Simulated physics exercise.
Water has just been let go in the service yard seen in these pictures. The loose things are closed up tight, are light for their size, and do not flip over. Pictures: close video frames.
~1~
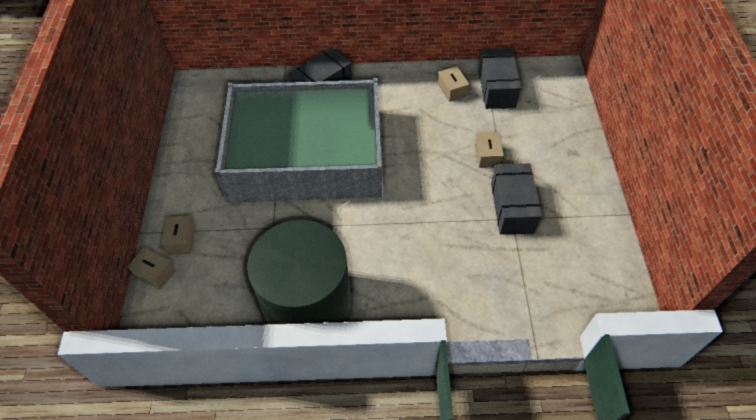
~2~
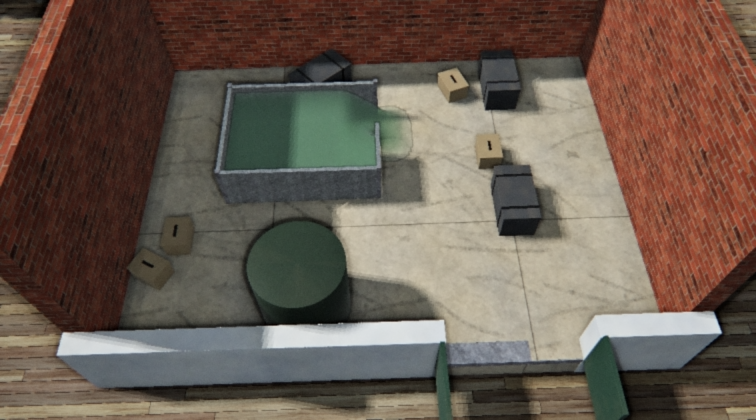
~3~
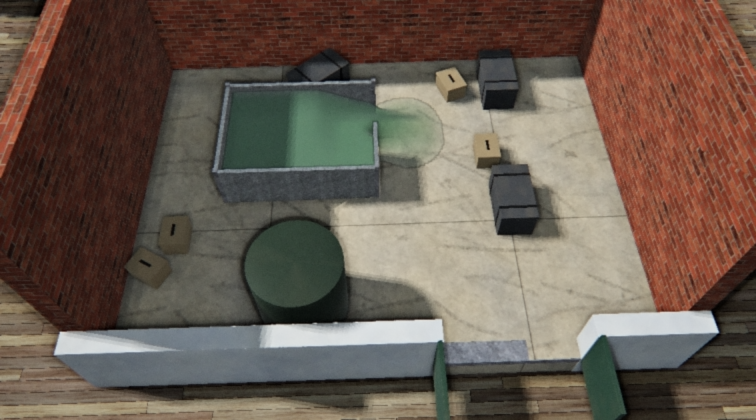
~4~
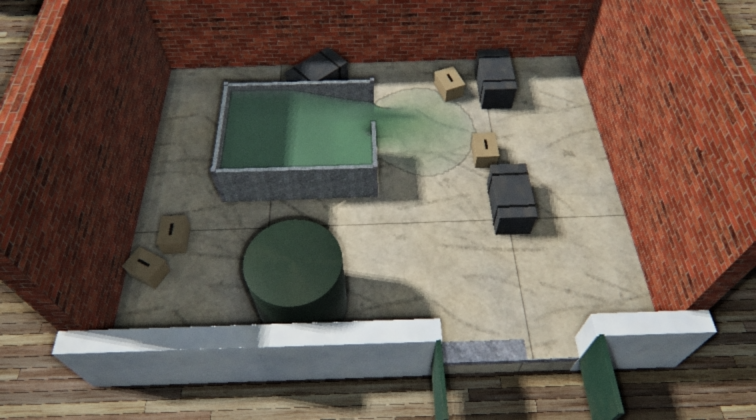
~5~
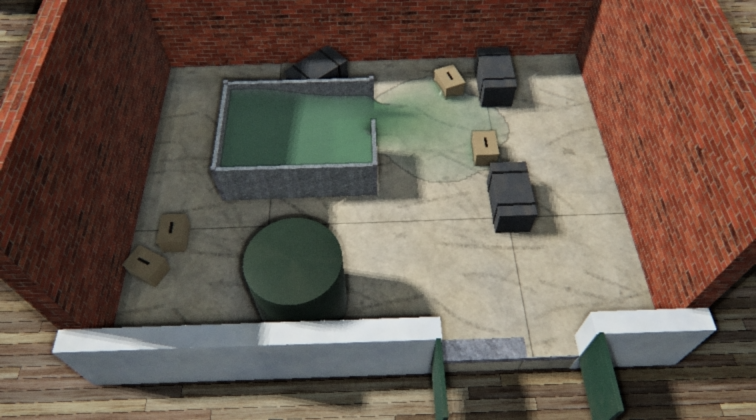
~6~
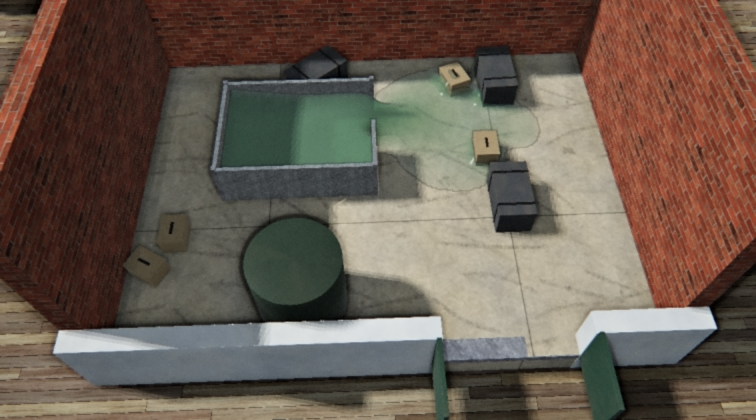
In a brick-walled yard scattered with tan boxes and dark crates, greenish water fills a raised stone tank beside a green cylinder. Water pours through a gap in the tank's right side and spreads across the pale floor in a widening pool, reaching the nearby boxes, and the upper one shifts slightly.
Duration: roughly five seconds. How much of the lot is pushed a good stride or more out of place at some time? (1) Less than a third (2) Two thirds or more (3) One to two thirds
One to two thirds.
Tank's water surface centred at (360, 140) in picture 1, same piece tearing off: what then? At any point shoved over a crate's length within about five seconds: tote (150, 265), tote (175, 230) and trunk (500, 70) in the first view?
The three, one by one: Short of that, short of that and past that mark.
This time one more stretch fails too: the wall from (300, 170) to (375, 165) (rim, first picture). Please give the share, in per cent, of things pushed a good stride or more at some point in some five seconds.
I make it 10 per cent.
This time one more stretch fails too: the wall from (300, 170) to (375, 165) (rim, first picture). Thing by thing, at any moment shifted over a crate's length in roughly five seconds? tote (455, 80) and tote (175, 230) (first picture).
Lab note - in sequence: Never that far; made it that far.
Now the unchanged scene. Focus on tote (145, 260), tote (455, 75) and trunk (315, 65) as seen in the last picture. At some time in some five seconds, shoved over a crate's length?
Taking them as listed, the first remained nearby, the next cleared the mark, and the last remained nearby.
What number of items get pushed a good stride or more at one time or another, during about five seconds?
I get 4.
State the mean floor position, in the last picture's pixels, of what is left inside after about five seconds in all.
The average lands at about (382, 202).
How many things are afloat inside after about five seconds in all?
It comes to 3.
A moment on, 1 of 7 are well off their spots; 0 afloat.
Next, 3 of 7 are well off their spots; 3 afloat.
Later, 4 of 7 are well off their spots; 3 afloat.
In the end, 4 of 7 are well off their spots, and 4 have been at some point; 3 afloat.
